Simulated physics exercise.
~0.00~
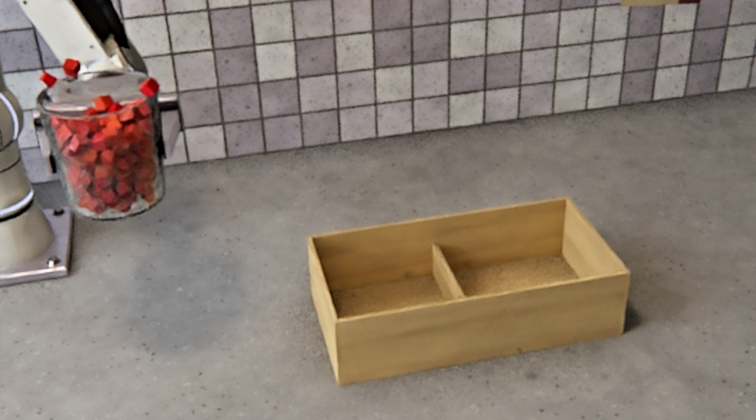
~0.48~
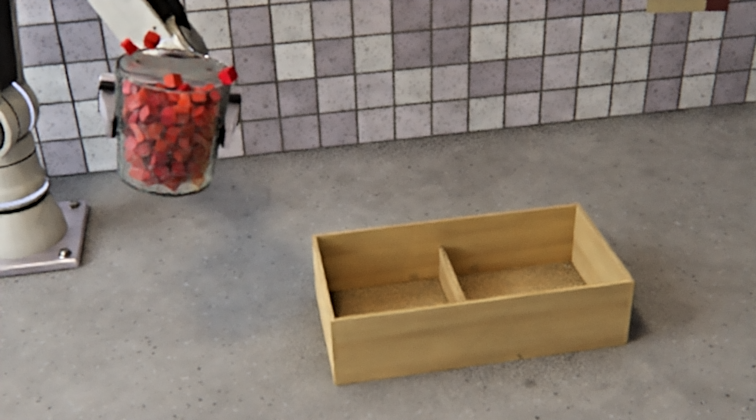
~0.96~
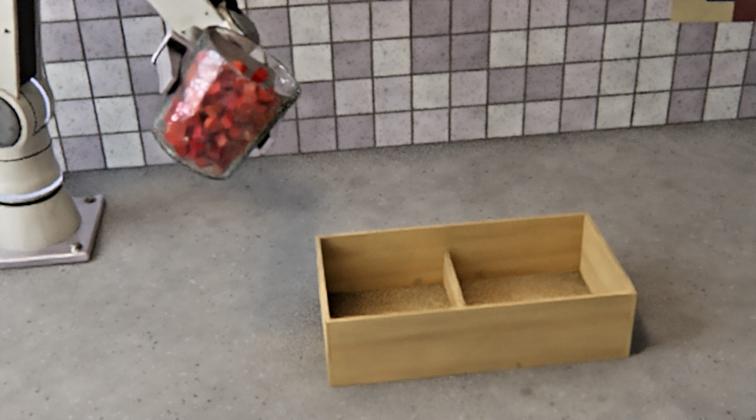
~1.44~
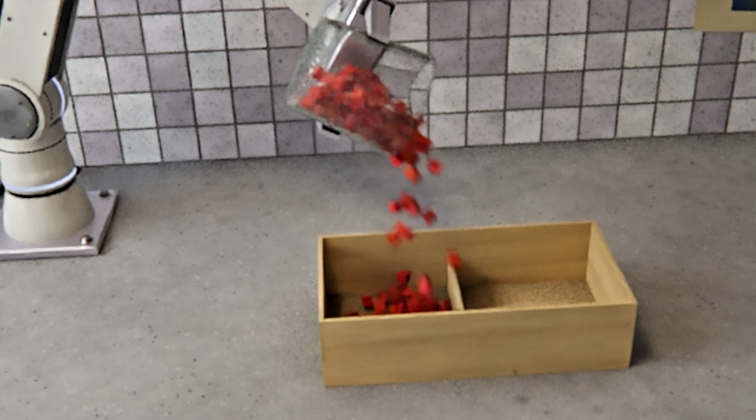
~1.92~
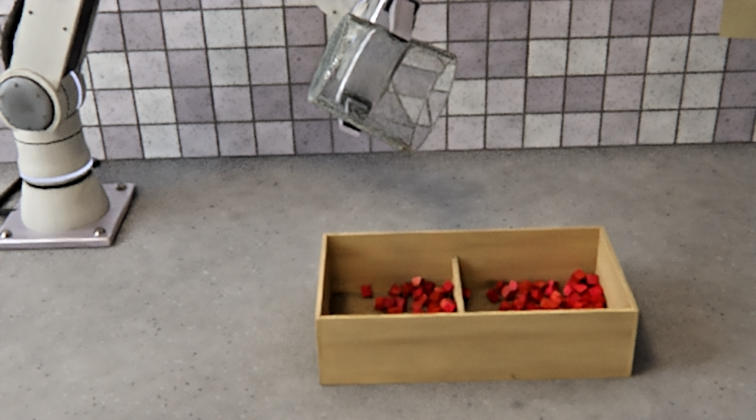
A robot arm carries a clear cup rightward and pours red cubes into both box compartments.
